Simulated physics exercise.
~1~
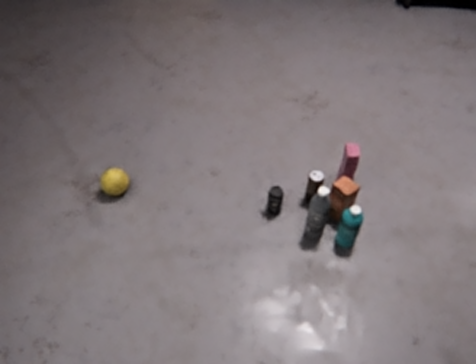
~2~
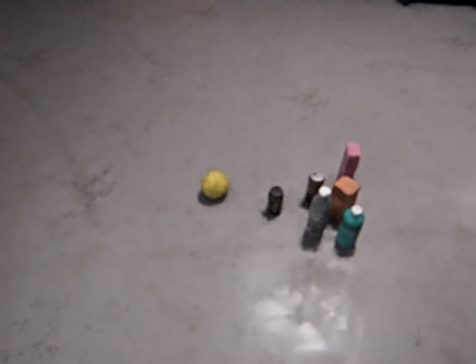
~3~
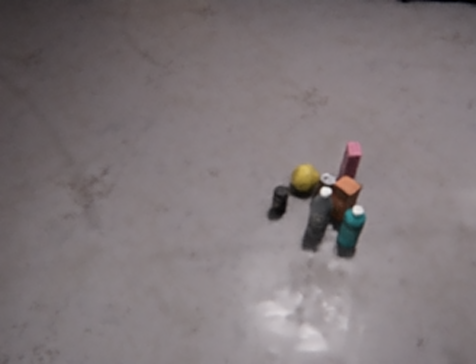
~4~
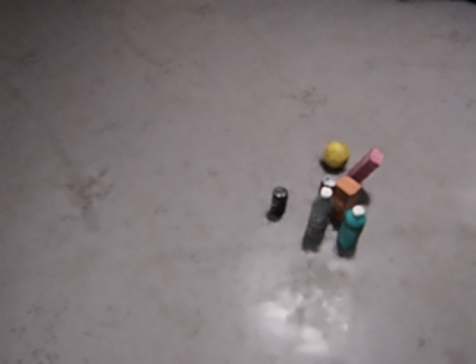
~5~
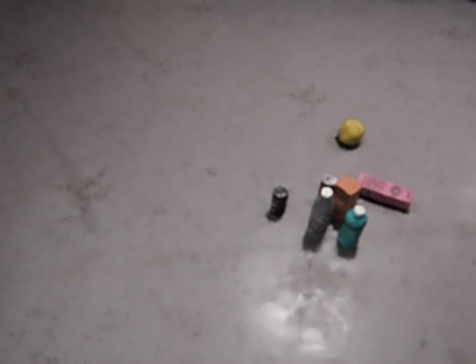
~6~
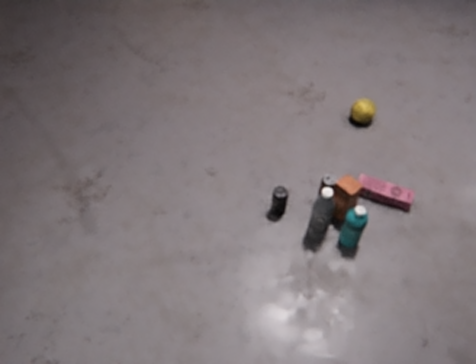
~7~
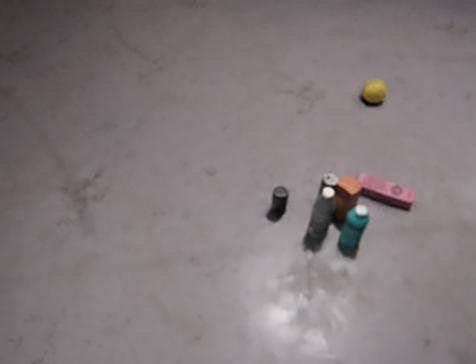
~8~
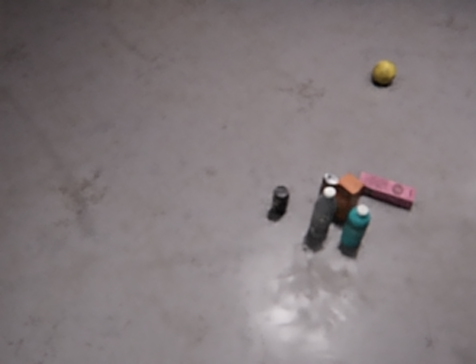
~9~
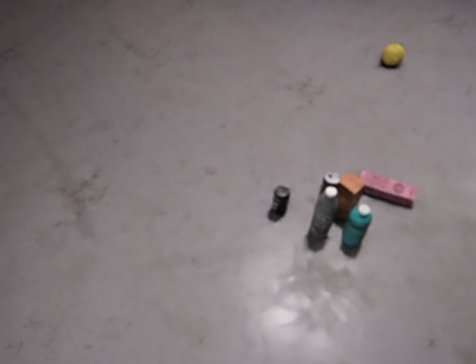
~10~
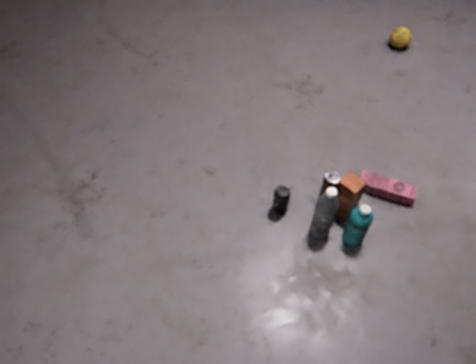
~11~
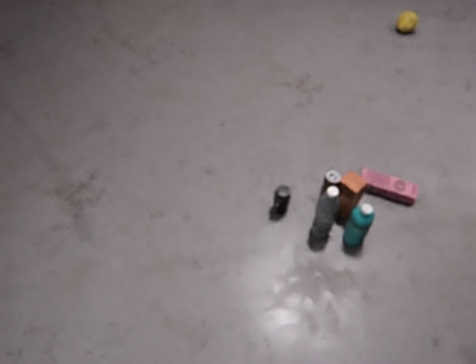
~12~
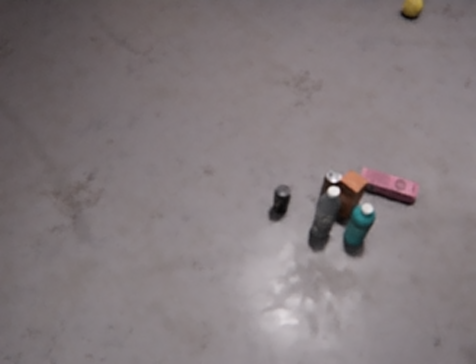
A yellow ball rolls right, knocks over a pink carton, and continues toward the top edge.
